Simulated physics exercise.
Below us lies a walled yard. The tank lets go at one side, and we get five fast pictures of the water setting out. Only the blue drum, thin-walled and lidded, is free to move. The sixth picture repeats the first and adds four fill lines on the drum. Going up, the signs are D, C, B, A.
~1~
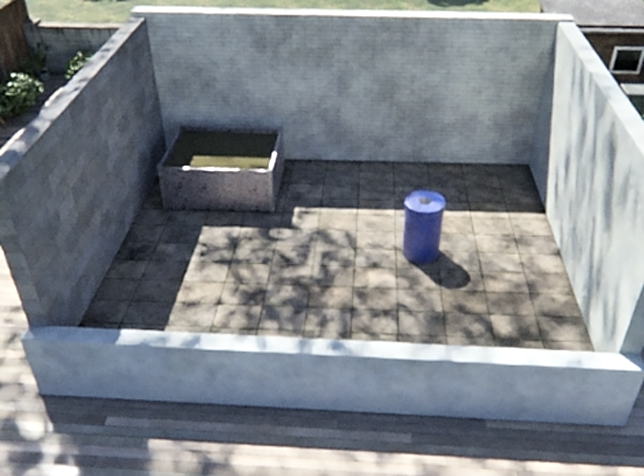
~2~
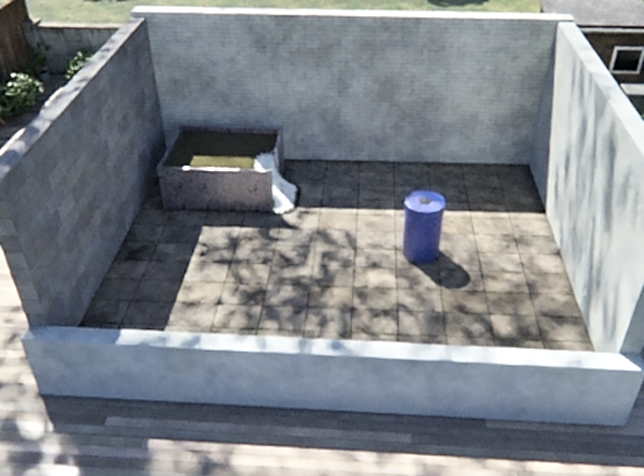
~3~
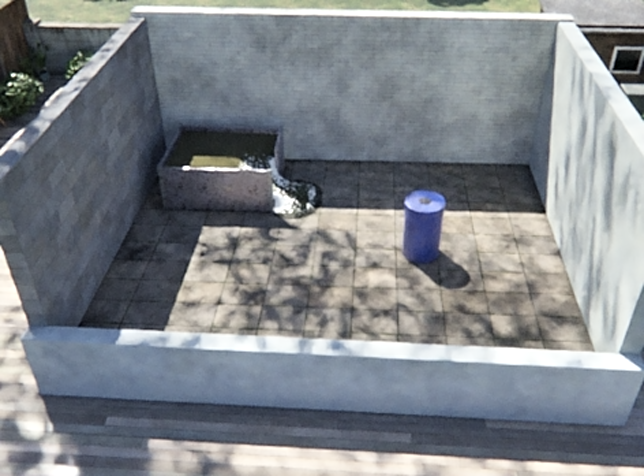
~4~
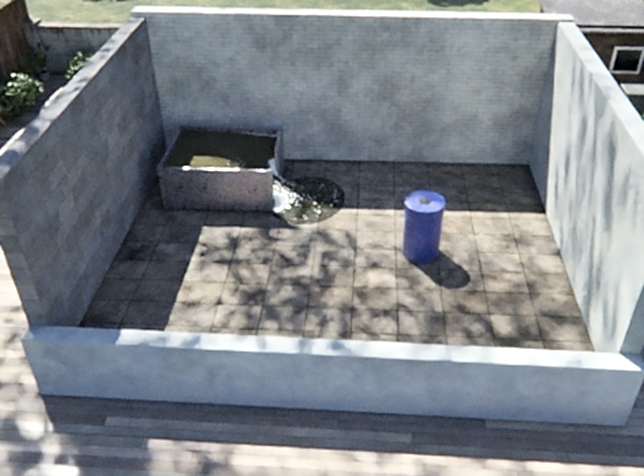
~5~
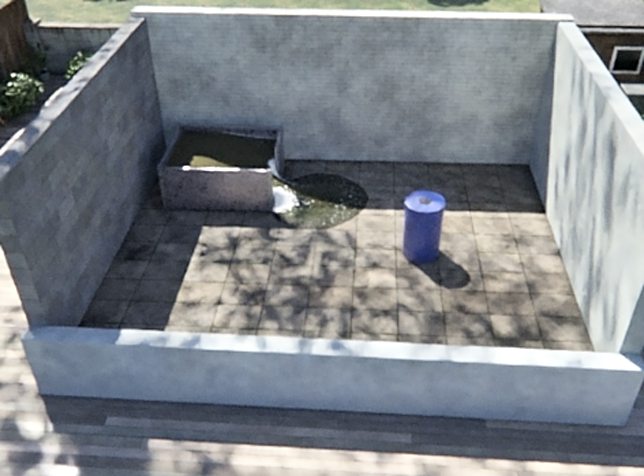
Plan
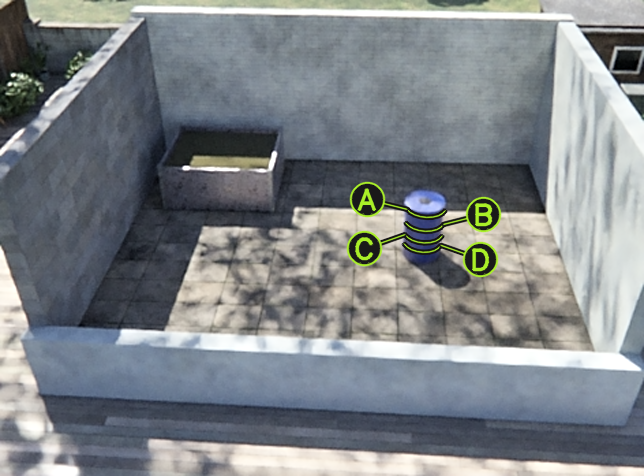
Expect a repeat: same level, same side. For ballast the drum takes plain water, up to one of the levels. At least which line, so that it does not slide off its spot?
That is mark D.
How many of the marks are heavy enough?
All of the four.
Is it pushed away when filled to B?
No, that is safe.
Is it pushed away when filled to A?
No, that is safe.
In lime, A at (426, 217); B at (425, 231); C at (424, 242); D at (423, 252); from the bottom up D, C, B, A.
For mark A, it does not move.
For mark B, it does not move.
For mark C, it does not move.
For mark D, it does not move.
